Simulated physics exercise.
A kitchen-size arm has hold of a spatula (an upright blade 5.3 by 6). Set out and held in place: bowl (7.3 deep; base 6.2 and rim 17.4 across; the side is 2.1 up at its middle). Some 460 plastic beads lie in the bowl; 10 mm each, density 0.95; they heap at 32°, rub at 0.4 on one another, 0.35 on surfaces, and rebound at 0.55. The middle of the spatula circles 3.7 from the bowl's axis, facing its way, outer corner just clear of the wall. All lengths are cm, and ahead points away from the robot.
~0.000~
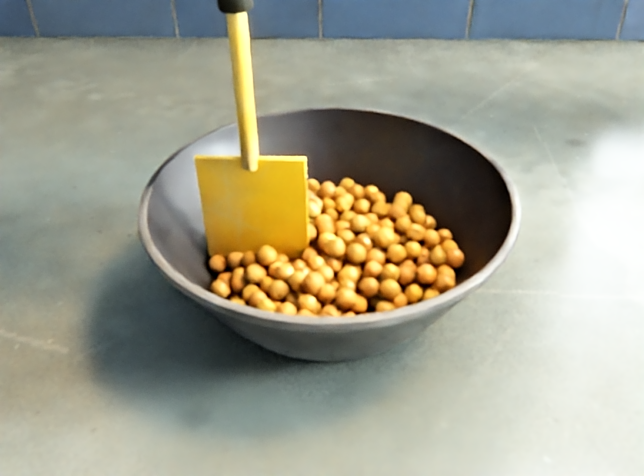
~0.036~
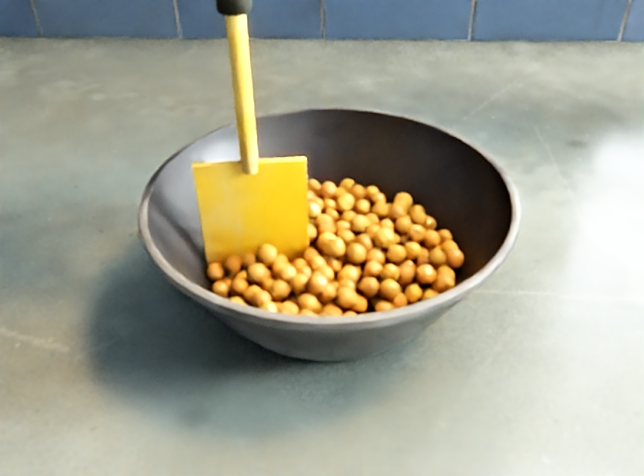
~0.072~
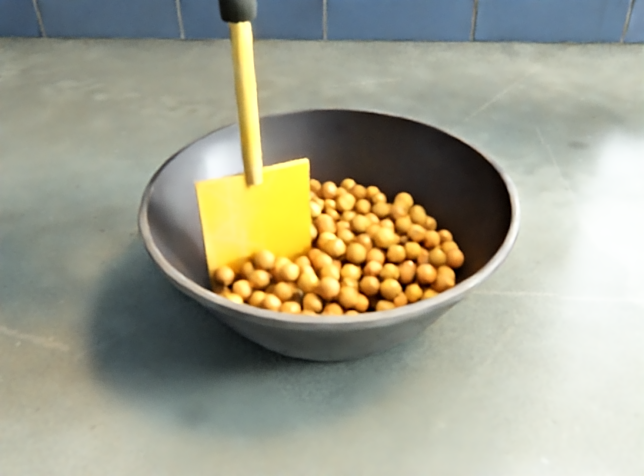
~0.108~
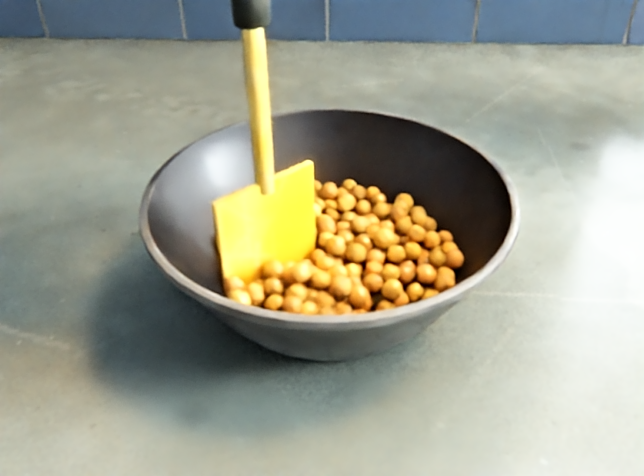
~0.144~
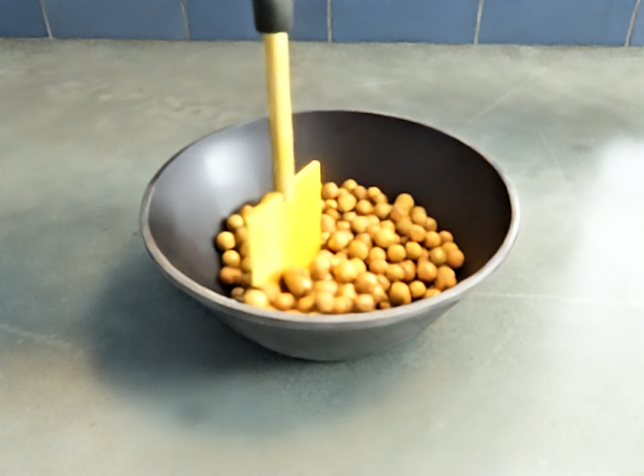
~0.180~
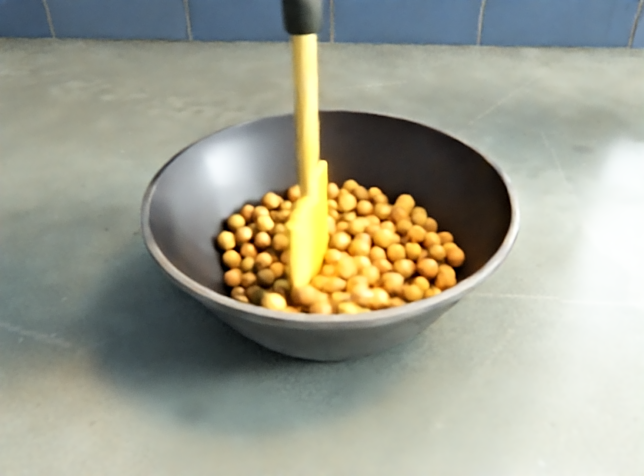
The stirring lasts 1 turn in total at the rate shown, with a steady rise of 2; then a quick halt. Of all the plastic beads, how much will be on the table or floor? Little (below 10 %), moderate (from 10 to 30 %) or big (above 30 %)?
A little share, below 10 %, ends on the table or floor.
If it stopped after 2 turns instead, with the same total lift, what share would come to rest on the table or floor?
Then about 0 per cent.
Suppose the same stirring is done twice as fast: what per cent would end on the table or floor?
Then about 10 per cent.
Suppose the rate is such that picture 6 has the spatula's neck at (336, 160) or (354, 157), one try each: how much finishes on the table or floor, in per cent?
Some 0 and 5 per cent.
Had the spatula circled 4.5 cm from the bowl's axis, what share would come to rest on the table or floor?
Then about 0 per cent.
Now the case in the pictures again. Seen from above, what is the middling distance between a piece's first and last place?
About 0 cm.
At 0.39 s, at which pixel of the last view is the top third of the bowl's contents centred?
Near (397, 221).
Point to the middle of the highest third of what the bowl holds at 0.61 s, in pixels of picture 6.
Near (326, 210).
After 0.39 s, 188° round, highest piece 8 above the table; 455 in the bowl.
After 0.61 s, 296° round, highest piece 8 above the table; 455 in the bowl.
After 0.91 s, 0° round, highest piece 6 above the table; 455 in the bowl.
After 1.61 s, 0° round, highest piece 6 above the table; 455 in the bowl.
In the end, 455 in the bowl. That is 0 % on the table or floor.
